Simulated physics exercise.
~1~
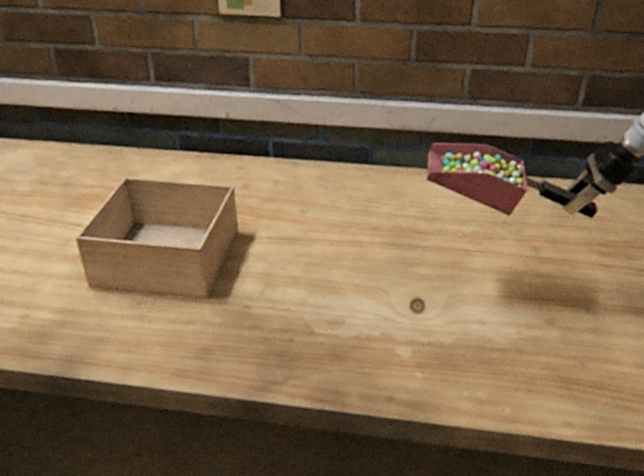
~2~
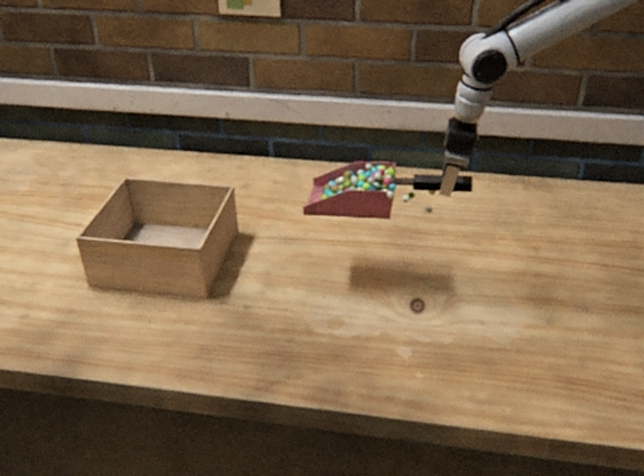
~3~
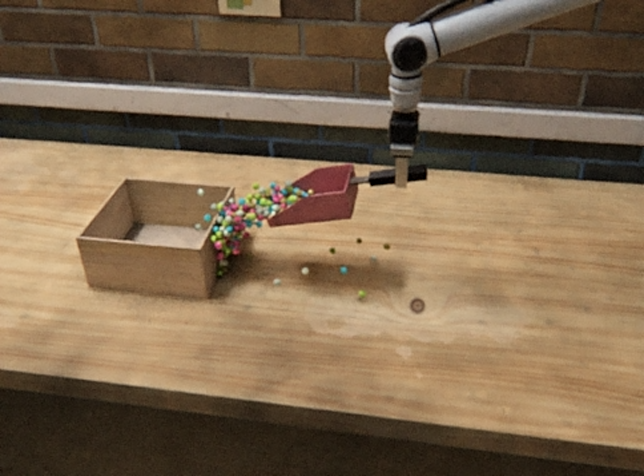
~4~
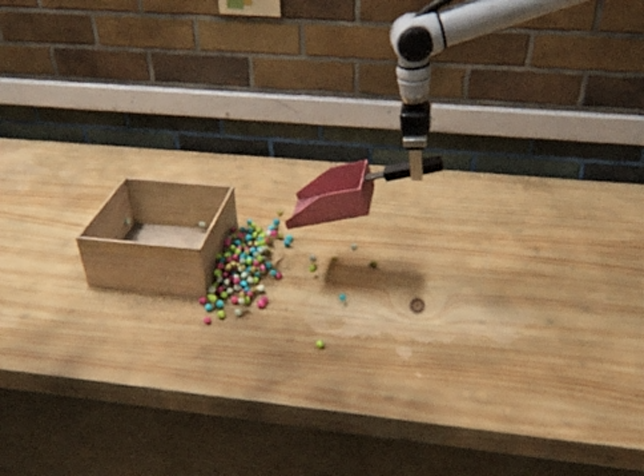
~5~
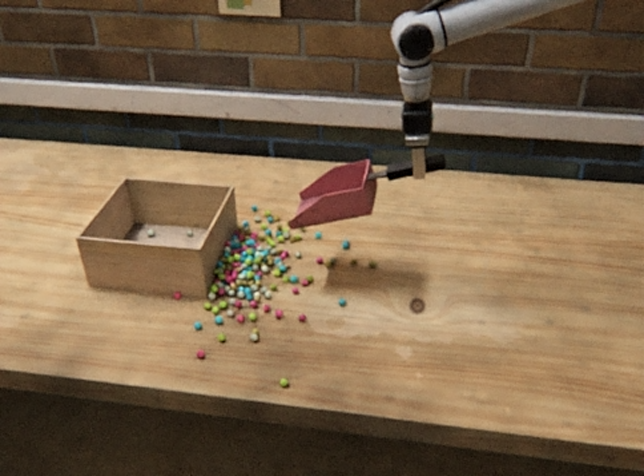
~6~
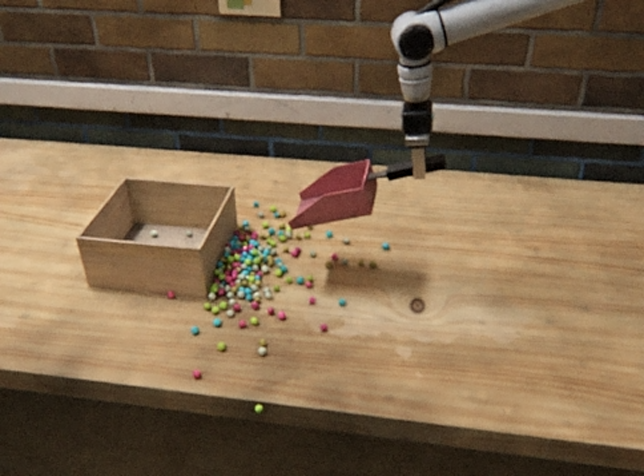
Robot arm swinging a red scoop of colourful round sweets leftward and tipping it, spilling nearly all beside a wooden box.
